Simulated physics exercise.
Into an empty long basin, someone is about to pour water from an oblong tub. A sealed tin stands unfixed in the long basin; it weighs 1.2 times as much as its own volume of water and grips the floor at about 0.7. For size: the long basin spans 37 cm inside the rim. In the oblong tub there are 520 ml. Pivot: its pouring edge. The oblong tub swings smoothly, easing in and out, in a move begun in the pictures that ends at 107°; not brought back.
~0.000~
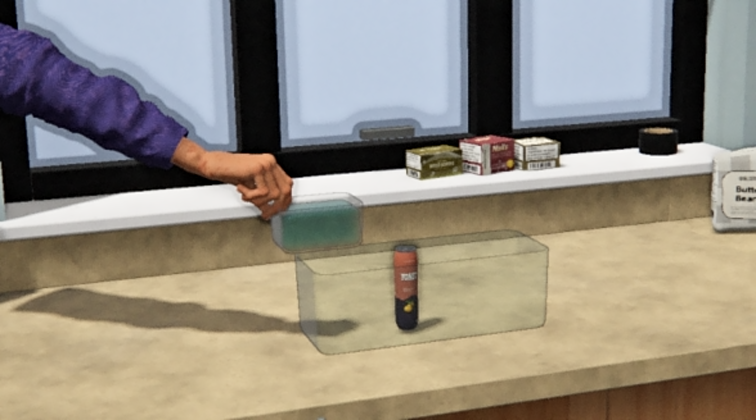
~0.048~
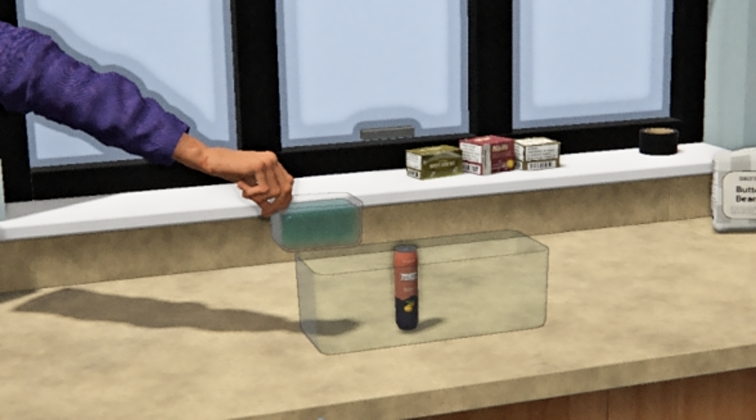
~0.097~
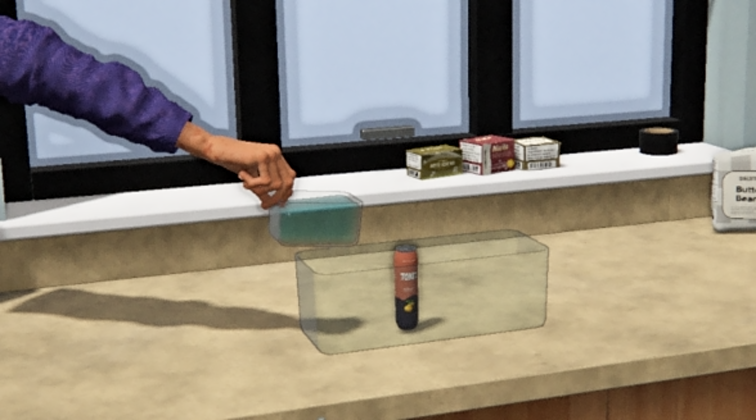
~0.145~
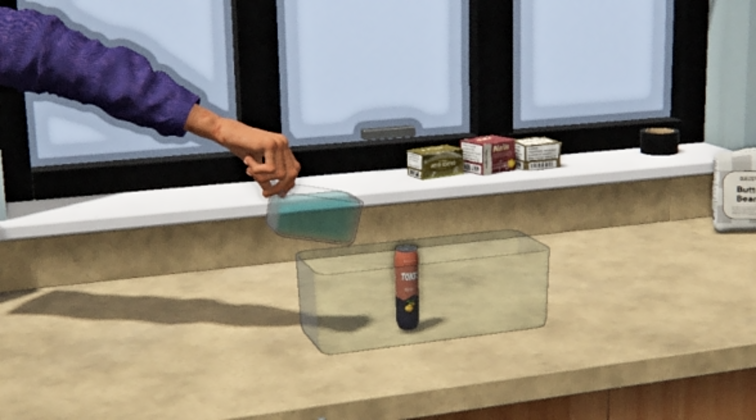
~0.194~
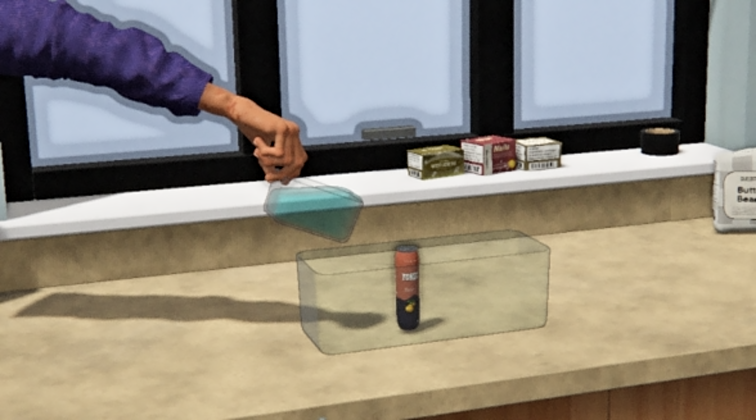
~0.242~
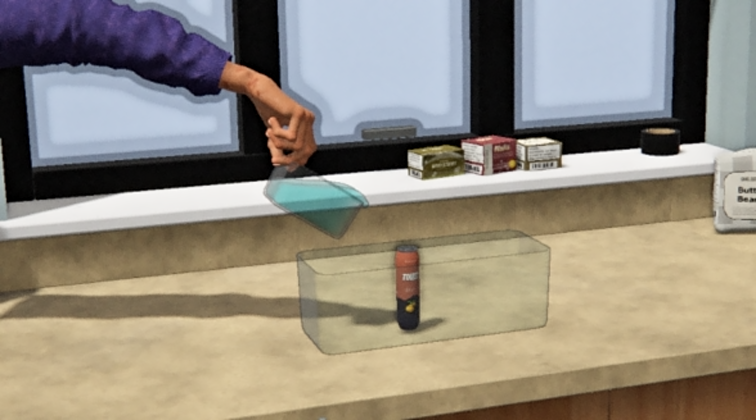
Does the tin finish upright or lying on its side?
It finishes upright.
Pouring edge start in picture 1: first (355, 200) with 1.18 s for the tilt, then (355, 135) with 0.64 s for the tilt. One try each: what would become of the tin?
Try 1: Still standing; try 2: Still standing.
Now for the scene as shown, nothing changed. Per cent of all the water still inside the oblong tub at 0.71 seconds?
About 2 per cent.
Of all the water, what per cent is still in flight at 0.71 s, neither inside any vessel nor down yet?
8 per cent or so.
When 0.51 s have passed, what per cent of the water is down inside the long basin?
22 %, more or less.
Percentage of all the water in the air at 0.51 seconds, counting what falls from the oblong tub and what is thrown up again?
54 %.
Then, 0.51 s in, the tilt is 97° and 26 per cent is still to pour; the tin stands where it began.
Then, 0.71 s in, the tilt is 107° and 2 per cent is still to pour; the tin stands where it began.
Then, 0.92 s in, the tilt is 107° and 0 per cent is still to pour; the tin stands where it began.
Then, 1.14 s in, the tilt is 107° and 0 per cent is still to pour; the tin stands where it began.
Finally, the tin stands where it began.
